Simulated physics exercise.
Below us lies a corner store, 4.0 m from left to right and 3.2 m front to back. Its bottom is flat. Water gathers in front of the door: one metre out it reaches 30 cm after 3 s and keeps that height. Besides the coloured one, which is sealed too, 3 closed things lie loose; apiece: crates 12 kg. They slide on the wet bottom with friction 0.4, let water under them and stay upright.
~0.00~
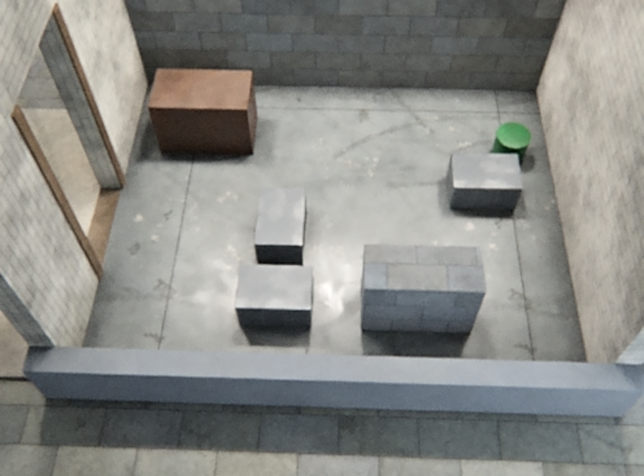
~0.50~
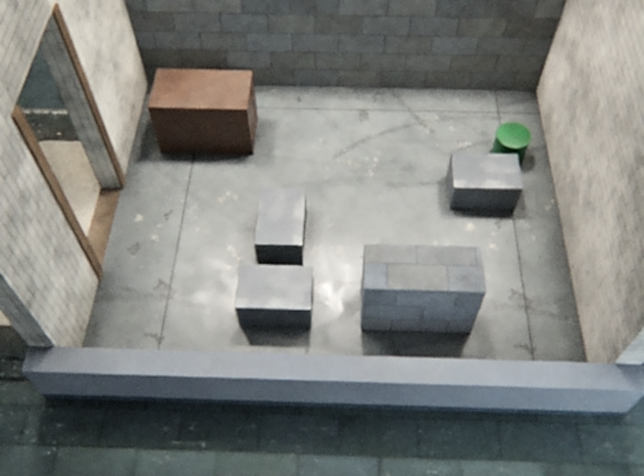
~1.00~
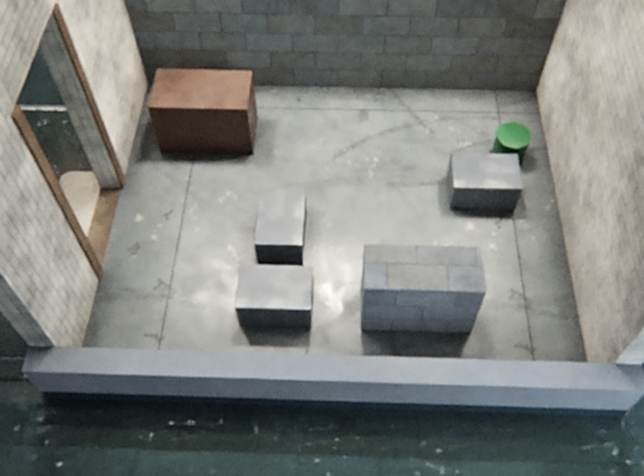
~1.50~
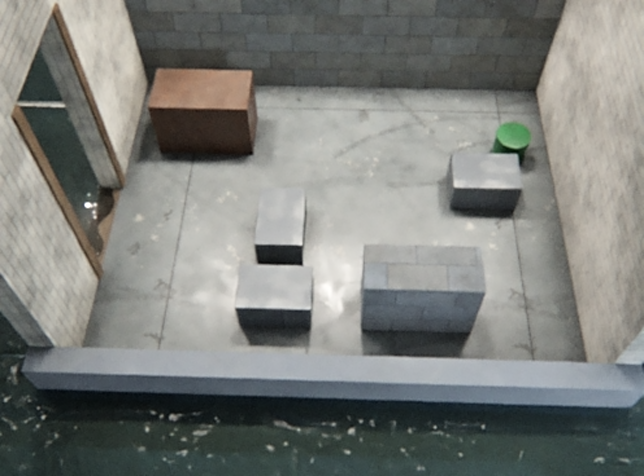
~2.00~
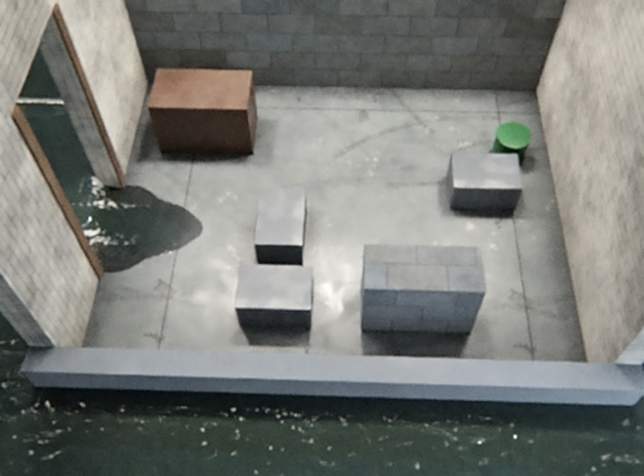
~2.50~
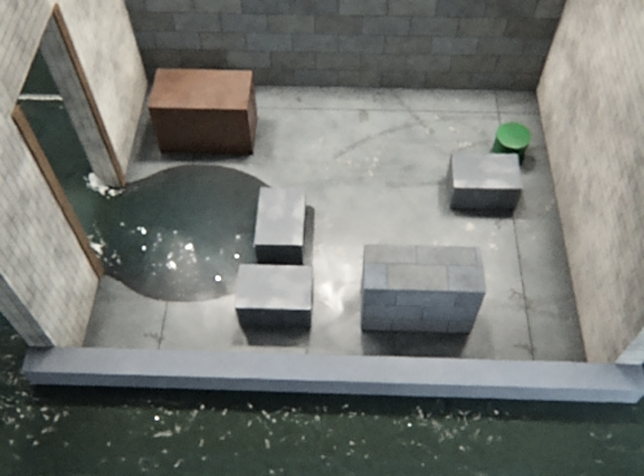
A bare store room with a flat grey floor, seen from above, holds several blocks and a green pail at the right. Dark water rises outside the front wall and the left doorway, then enters through the doorway and spreads toward the grey blocks, while the objects inside stay put.
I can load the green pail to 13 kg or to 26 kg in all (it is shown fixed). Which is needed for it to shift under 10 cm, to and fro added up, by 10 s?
For it, only the higher weight holds it.
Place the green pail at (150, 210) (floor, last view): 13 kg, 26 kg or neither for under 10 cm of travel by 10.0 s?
Neither is enough.
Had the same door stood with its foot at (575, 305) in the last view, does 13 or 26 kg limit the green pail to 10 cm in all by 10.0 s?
Then the lower weight is enough.
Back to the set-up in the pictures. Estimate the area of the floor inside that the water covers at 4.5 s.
Some 10.0 m2.
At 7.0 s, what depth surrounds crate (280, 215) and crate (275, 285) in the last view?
About 16 and 18 cm.
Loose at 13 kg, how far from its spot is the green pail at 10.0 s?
Roughly 140 cm.
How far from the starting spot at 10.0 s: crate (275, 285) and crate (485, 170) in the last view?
In that order: 200 cm, 30 cm.
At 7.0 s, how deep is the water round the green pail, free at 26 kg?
About 14 cm.
After 3.5 s the green pail would be 0 cm from its start with 13 kg and 0 cm from its start with 26 kg; 0 cm of water round it then.
After 4.5 s the green pail would be 0 cm from its start with 13 kg and 0 cm from its start with 26 kg; 5 cm of water round it then.
After 7.0 s the green pail would be 55 cm from its start with 13 kg and 0 cm from its start with 26 kg; 14 cm of water round it then.
After 10.0 s the green pail would be 138 cm from its start with 13 kg and 0 cm from its start with 26 kg; 19 cm of water round it then.
